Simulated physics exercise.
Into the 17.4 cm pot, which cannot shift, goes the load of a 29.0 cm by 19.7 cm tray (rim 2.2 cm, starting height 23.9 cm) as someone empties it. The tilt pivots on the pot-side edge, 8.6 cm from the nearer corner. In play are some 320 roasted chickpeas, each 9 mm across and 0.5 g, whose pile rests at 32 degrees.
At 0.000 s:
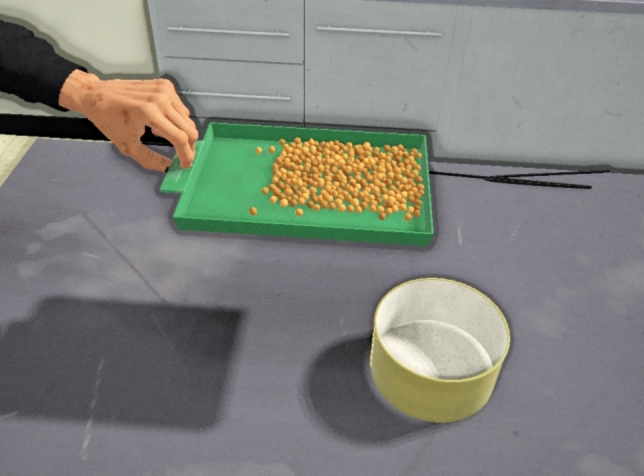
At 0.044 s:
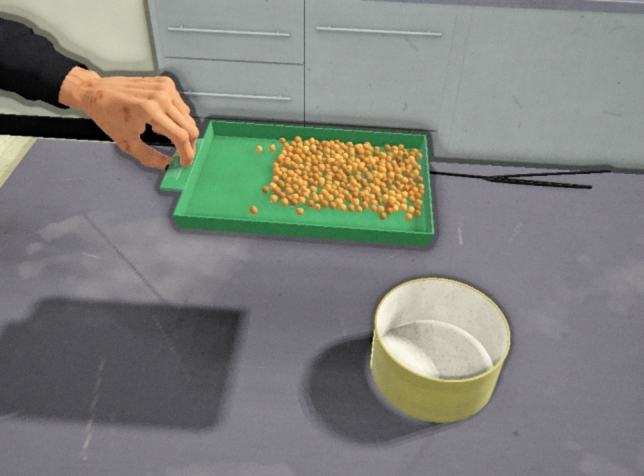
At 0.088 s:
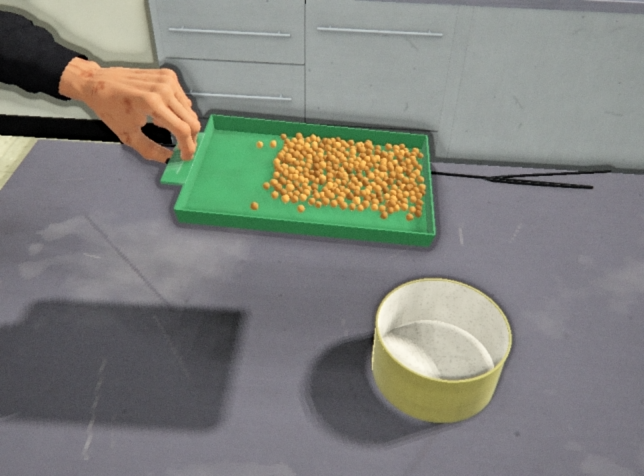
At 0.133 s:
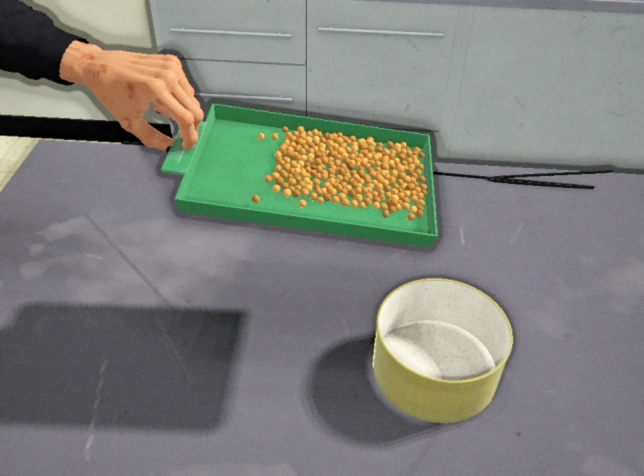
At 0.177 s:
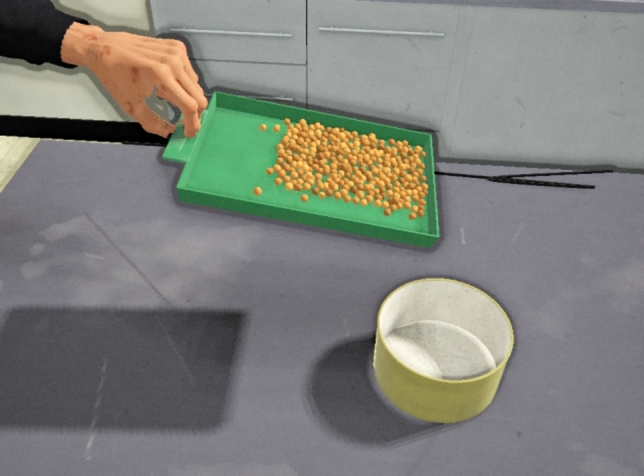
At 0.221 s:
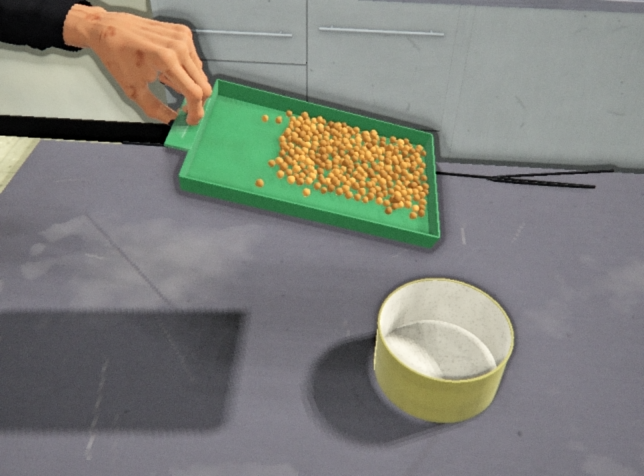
To begin with, a hand holds the left end of a green tray of small round orange pieces, level above a grey surface with a yellow pot standing below. The hand then raises that end, slowly at first and then faster, tilting the tray modestly down toward the right while the pieces barely shift.
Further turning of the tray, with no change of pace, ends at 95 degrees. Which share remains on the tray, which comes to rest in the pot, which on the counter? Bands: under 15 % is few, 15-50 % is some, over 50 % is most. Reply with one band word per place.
Tray few, pot most, counter some.
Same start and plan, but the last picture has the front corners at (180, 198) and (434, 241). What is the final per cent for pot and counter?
The pot gets 95 and the counter 0.
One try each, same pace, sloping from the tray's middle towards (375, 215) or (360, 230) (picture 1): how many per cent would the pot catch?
Roughly 95 % for the first direction, roughly 90 % for the second.
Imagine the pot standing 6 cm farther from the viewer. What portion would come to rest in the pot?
With that change it comes to something like 85 in a hundred.
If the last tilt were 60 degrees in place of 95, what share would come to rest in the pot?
Pot share: About 0 per cent.
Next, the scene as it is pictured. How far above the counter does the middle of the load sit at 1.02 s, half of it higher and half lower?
Some 30 cm.
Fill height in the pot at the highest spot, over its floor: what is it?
Around 2.0 cm above the floor.
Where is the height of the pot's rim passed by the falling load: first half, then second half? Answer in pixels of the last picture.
First near (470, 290), later near (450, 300).
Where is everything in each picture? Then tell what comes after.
In the first picture, tray tilt 0 degrees, front corners at (177, 215) and (430, 232); middle of the pieces at (339, 174); pot at (441, 326).
In the second picture, tray tilt 1 degrees, front corners at (177, 213) and (430, 232); middle of the pieces at (339, 173).
In the third picture, tray tilt 3 degrees, front corners at (178, 207) and (432, 232); middle of the pieces at (341, 171).
In the fourth picture, tray tilt 6 degrees, front corners at (179, 197) and (434, 233), lowest corner right front; middle of the pieces at (342, 167).
In the fifth picture, tray tilt 10 degrees, front corners at (181, 186) and (436, 234), lowest corner right front; middle of the pieces at (344, 163).
In the sixth picture, tray tilt 13 degrees, front corners at (183, 175) and (437, 235), lowest corner right front; middle of the pieces at (346, 158); pot at (445, 326). Its pace works out near 80 degrees a second.
After 0.70 s, tilt 52 degrees; the tray holds 100 %, the pot 0 %.
After 1.02 s, tilt 78 degrees; the tray holds 95 %, the pot 0 %.
Then, at 1.44 s, tilt 95 degrees; the tray holds 25 %, the pot 25 %.
In the end, at 2.6 s, tray 0 %, pot 60 %, counter 40 %.
